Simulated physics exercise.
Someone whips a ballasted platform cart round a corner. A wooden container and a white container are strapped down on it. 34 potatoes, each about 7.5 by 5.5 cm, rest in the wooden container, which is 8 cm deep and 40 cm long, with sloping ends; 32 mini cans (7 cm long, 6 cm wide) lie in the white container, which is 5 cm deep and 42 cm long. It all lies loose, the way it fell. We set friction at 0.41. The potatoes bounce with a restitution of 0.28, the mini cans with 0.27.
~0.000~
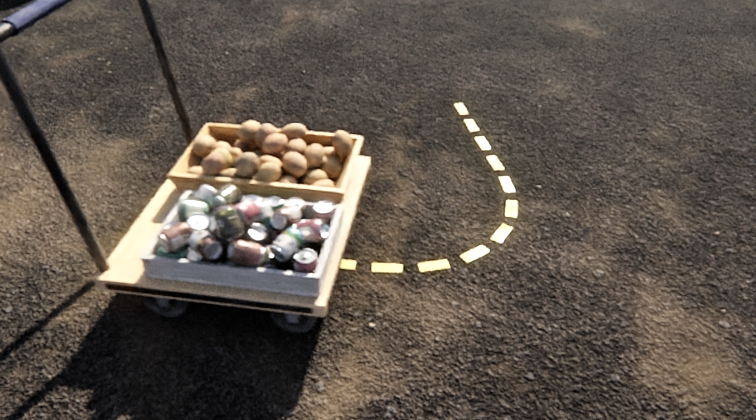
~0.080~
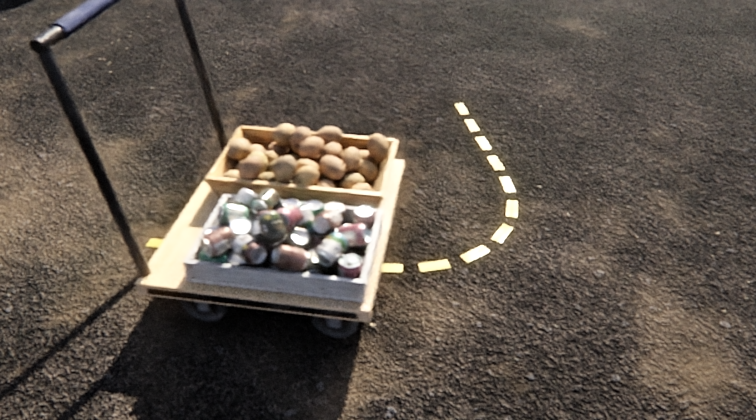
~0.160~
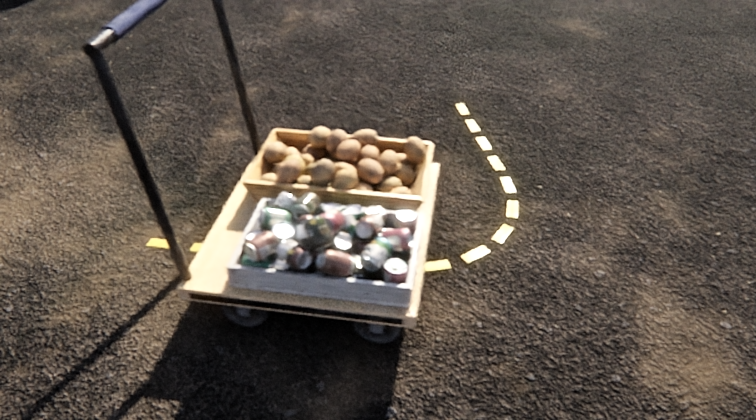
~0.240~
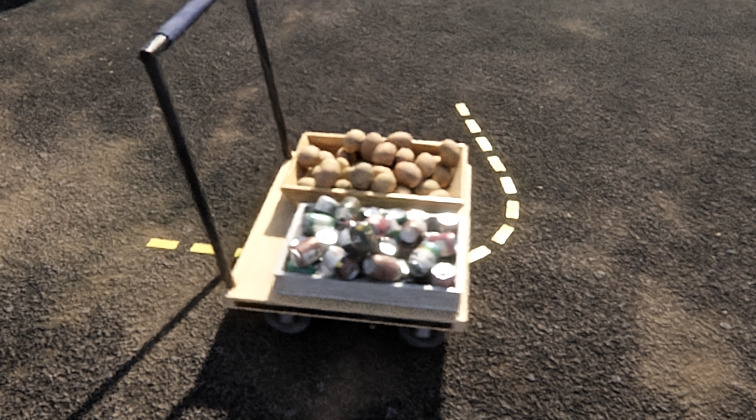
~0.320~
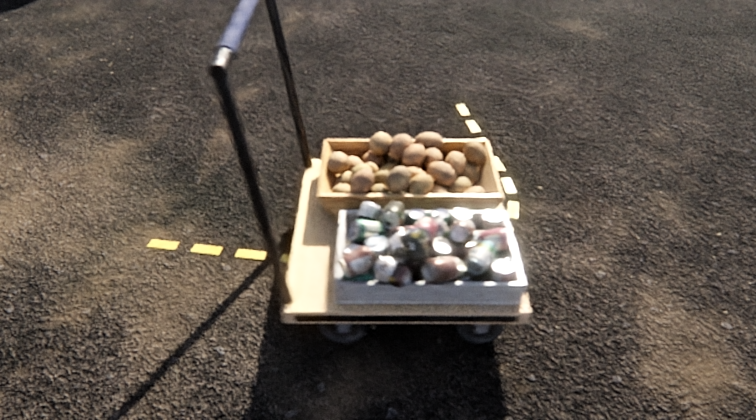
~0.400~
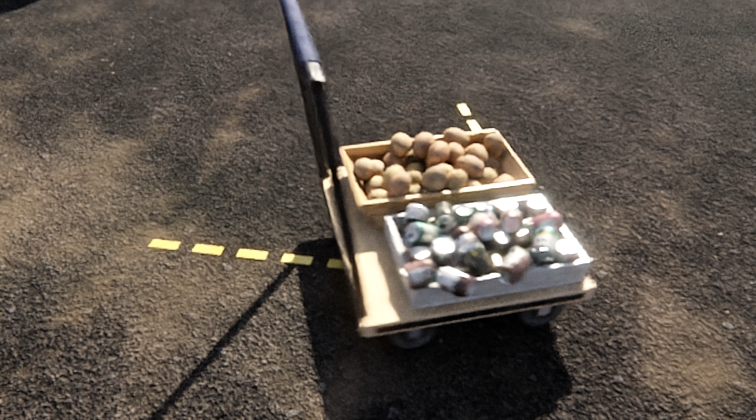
On dark asphalt, a platform cart carrying crates of potatoes and cans rolling rightward along yellow dashes, then turning toward the viewer.
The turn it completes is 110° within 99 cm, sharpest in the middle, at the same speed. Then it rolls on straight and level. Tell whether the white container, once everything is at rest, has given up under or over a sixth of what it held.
Wow, that's north of a sixth.
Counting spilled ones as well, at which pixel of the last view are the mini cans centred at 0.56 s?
In the last view, the centre sits near (575, 212).
After 0.56 s, 0 of 34 out of the wooden container and 4 of 32 out of the white container.
After 0.70 s, 0 of 34 out of the wooden container and 7 of 32 out of the white container.
After 0.92 s, 0 of 34 out of the wooden container and 9 of 32 out of the white container.
Final count (at 1.37 s), 0 of 34 out of the wooden container and 9 of 32 out of the white container. Asked share, 9 of 32, 28 per cent.
